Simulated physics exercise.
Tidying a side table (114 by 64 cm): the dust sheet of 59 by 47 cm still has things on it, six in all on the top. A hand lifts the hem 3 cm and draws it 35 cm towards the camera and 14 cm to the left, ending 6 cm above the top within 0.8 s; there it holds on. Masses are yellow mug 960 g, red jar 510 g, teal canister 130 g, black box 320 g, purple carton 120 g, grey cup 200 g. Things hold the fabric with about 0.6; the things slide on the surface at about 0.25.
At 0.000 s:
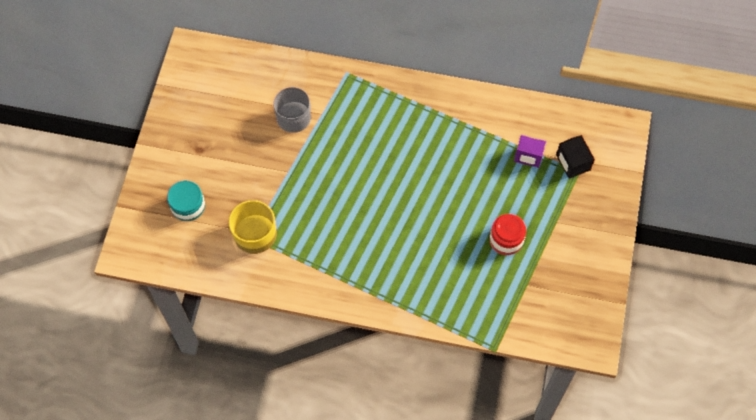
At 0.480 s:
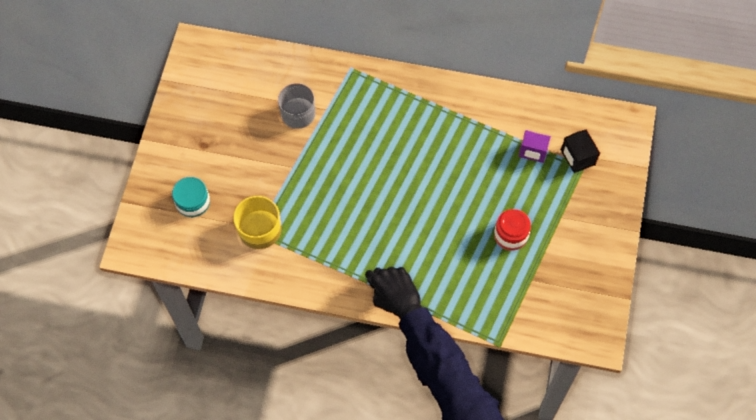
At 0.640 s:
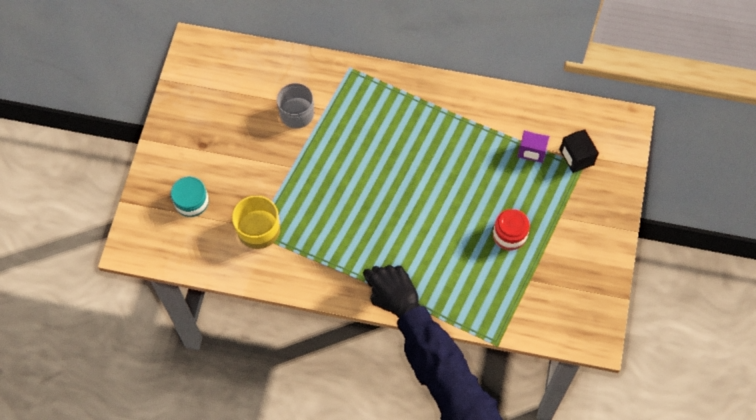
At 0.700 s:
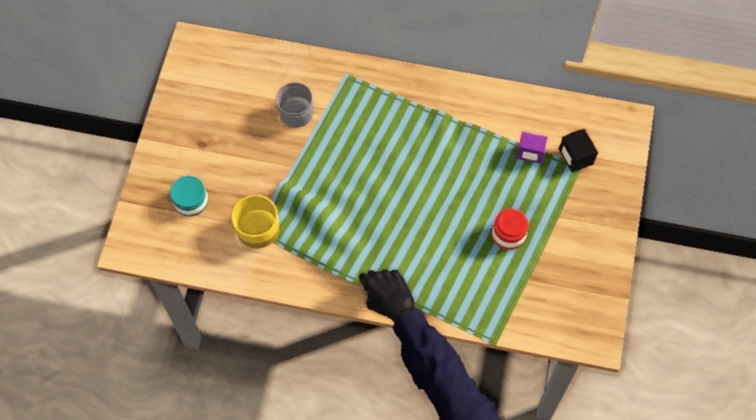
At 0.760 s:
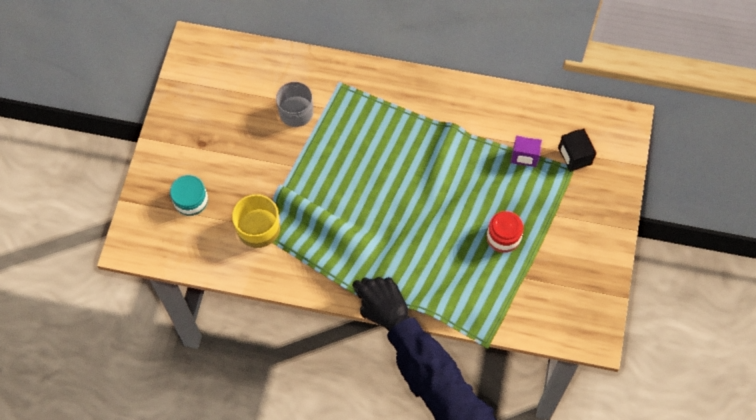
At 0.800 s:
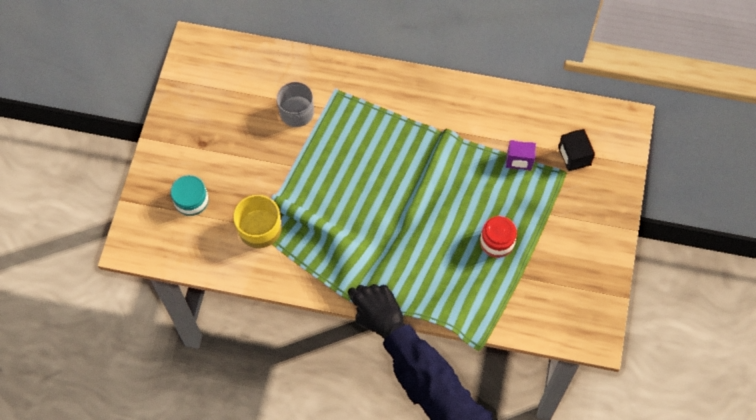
A gloved hand pulls the striped cloth's near edge, wrinkling it and shifting the red jar.
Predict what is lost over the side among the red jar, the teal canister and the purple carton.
Result: Red jar falls off, teal canister stays on, purple carton stays on.
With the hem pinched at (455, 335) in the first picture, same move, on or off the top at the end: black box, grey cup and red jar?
Then: Black box remains, grey cup remains, red jar drops off.
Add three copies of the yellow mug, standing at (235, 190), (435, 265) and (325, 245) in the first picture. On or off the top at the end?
In that order: Stays up, goes over, goes over.
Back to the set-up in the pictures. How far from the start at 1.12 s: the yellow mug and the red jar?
Yellow mug 2 cm, red jar 25 cm.
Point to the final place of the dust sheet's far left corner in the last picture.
Near (285, 193).
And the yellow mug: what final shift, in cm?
Yellow mug 2 cm.
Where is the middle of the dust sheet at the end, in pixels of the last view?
Near (291, 328).
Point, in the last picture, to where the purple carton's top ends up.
Near (390, 269).
At 1.0 s, 85 % of the dust sheet is still over the top; purple carton 15 cm off its start, red jar 15 cm off its start, yellow mug 2 cm off its start.
At 1.1 s, 70 % of the dust sheet is still over the top; purple carton 27 cm off its start, red jar 25 cm off its start, yellow mug 2 cm off its start.
At 1.3 s, 50 % of the dust sheet is still over the top; purple carton 36 cm off its start at (402, 224), red jar 34 cm off its start at (394, 323), yellow mug 2 cm off its start at (260, 224).
At 1.4 s, 40 % of the dust sheet is still over the top; red jar over the edge, purple carton 42 cm off its start, yellow mug 2 cm off its start.
At 3.0 s, 35 % of the dust sheet is still over the top; red jar over the edge, purple carton 45 cm off its start at (390, 269), teal canister 0 cm off its start at (188, 191), yellow mug 2 cm off its start at (260, 224).
